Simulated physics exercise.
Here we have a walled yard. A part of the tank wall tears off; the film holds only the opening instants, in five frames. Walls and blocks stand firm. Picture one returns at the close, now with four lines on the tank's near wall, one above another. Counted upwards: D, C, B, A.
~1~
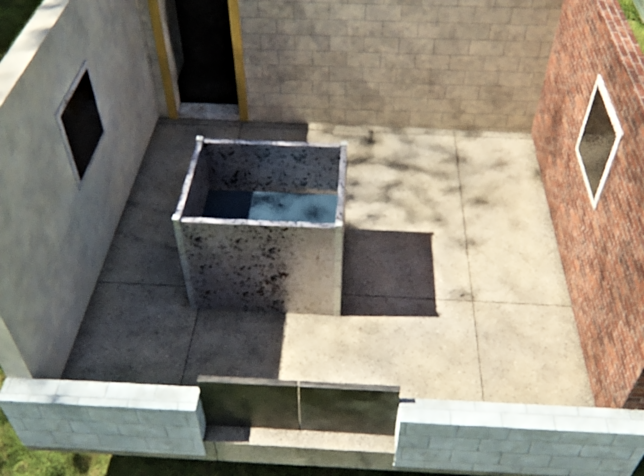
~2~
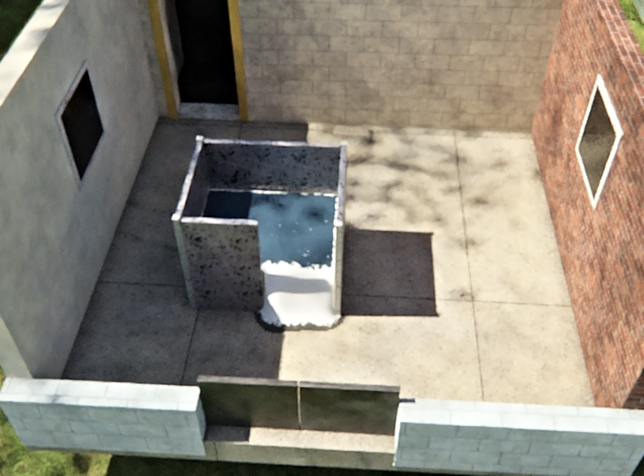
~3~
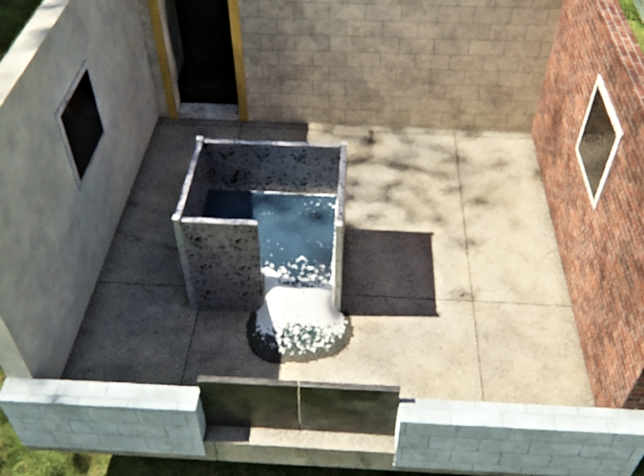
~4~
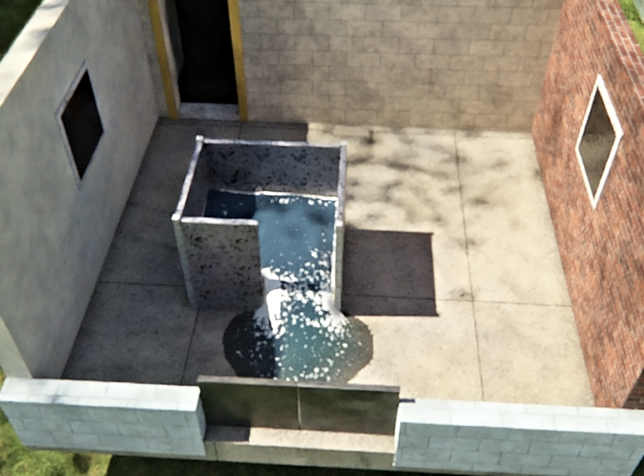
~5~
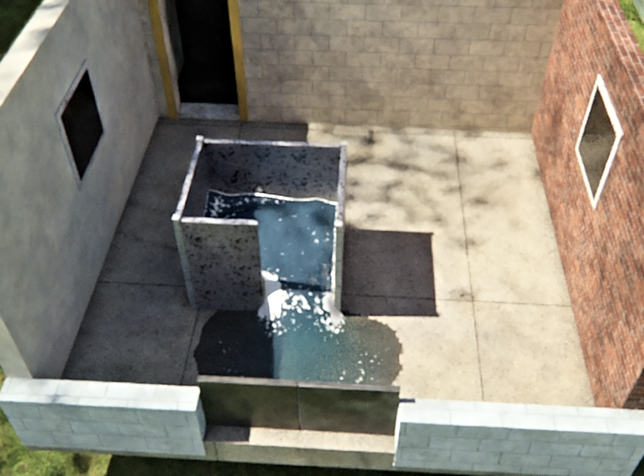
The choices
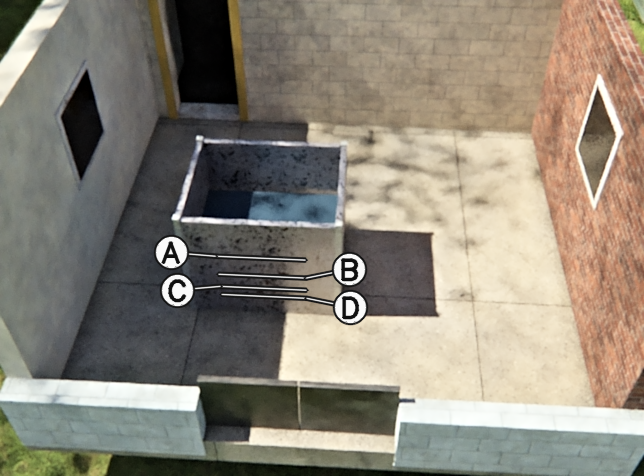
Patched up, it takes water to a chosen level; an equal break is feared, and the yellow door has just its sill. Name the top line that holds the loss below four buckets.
That is level A.
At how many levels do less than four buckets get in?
All of them.
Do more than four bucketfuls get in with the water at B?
No, that is safe.
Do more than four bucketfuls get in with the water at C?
No, that is safe.
In white, A at (260, 258); B at (262, 276); C at (263, 288); D at (264, 296); from the bottom up D, C, B, A.
For level A, a splash gets over, under a bucket.
For level B, nothing gets over.
For level C, nothing gets over.
For level D, nothing gets over.
